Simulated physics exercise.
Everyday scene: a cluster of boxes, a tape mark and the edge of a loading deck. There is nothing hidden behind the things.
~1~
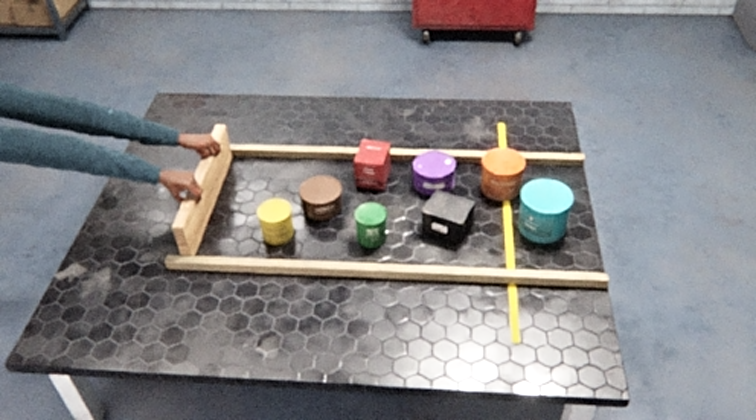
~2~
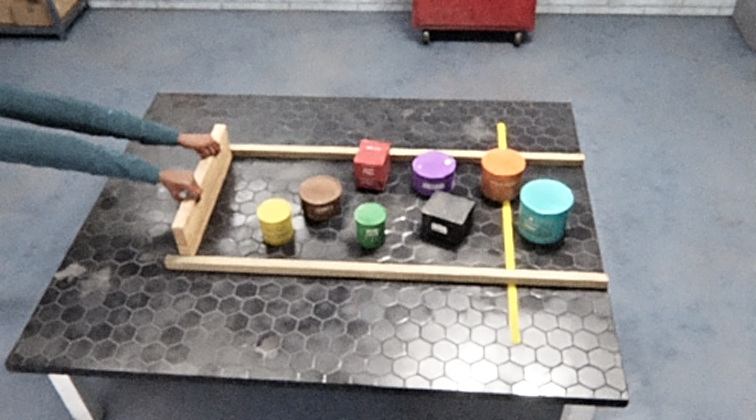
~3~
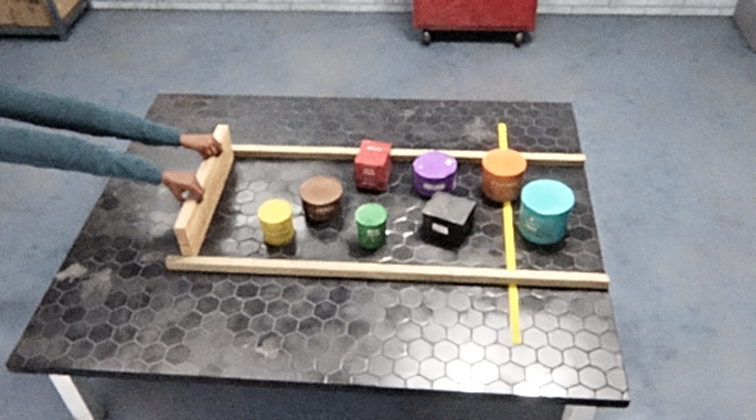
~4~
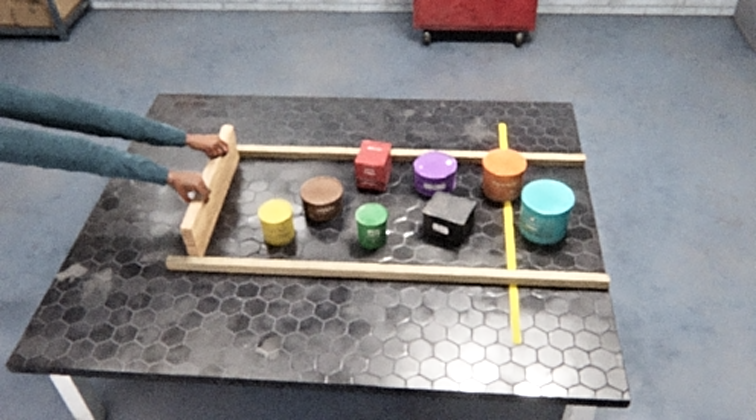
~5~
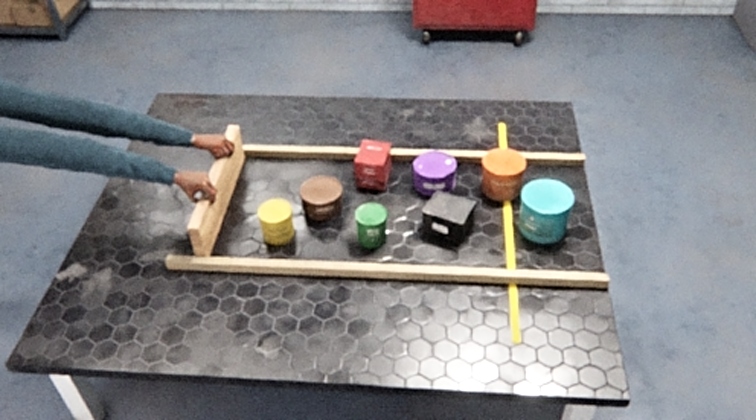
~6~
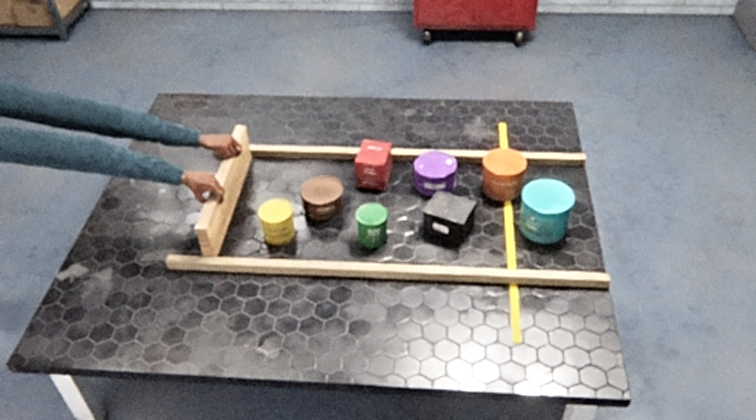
Two hands in dark teal sleeves grip a wooden plank at the left of a black, hexagon-patterned table, seen from above in a room with a blue-grey floor. Between two wooden rails sit yellow, brown, green and purple containers, a red box and a black one, with orange and turquoise tubs rightmost near a yellow tape line. The hands slide the plank slightly rightward, while the containers and view stay practically still.
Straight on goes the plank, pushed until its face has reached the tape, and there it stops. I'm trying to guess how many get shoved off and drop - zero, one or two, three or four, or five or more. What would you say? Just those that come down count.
Watching this, the number dropping off is one to two.
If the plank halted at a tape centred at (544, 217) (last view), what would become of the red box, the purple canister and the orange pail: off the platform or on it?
I'd say the red box stays aboard, the purple canister gets knocked off and the orange pail gets knocked off.
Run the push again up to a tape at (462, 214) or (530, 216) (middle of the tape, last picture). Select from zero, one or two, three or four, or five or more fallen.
For the first place I'd say zero, and for the second just one or two.
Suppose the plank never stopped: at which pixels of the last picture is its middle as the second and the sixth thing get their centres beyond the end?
At (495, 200) for the second, at (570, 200) for the sixth.
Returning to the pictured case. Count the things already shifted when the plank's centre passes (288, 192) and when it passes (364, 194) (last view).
At the one place 1, at the other 4.
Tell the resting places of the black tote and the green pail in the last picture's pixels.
The black tote settles near (571, 218); as for the green pail, near (562, 238).
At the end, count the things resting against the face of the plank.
Number: 3.
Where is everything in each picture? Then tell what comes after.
Turquoise pail (544, 211); orange pail (502, 175); black tote (448, 217); plank (205, 189); tape (508, 216), in the first frame.
Orange pail (502, 175); brown pail (321, 198), in the second frame.
Black tote (449, 218); red box (374, 165), in the third frame.
Turquoise pail (545, 212); green pail (372, 227), in the fourth frame.
Orange pail (503, 175); yellow pail (277, 223), in the fifth frame.
Turquoise pail (546, 212); orange pail (503, 175); black tote (449, 217); plank (226, 190); tape (509, 216), in the sixth frame.
Soon after, none off yet; turquoise pail at rest near (546, 212); orange pail at rest near (503, 175); black tote at rest near (449, 217).
Then, none off yet; turquoise pail at rest near (546, 212); orange pail at rest near (503, 175); black tote moved a little near (454, 214).
Further on, none off yet; turquoise pail moved a little near (566, 214); orange pail moved about its own width near (549, 178); black tote moved about its own width near (516, 215).
By the end, the number that fall off is one or two; fallen, orange pail and turquoise pail.
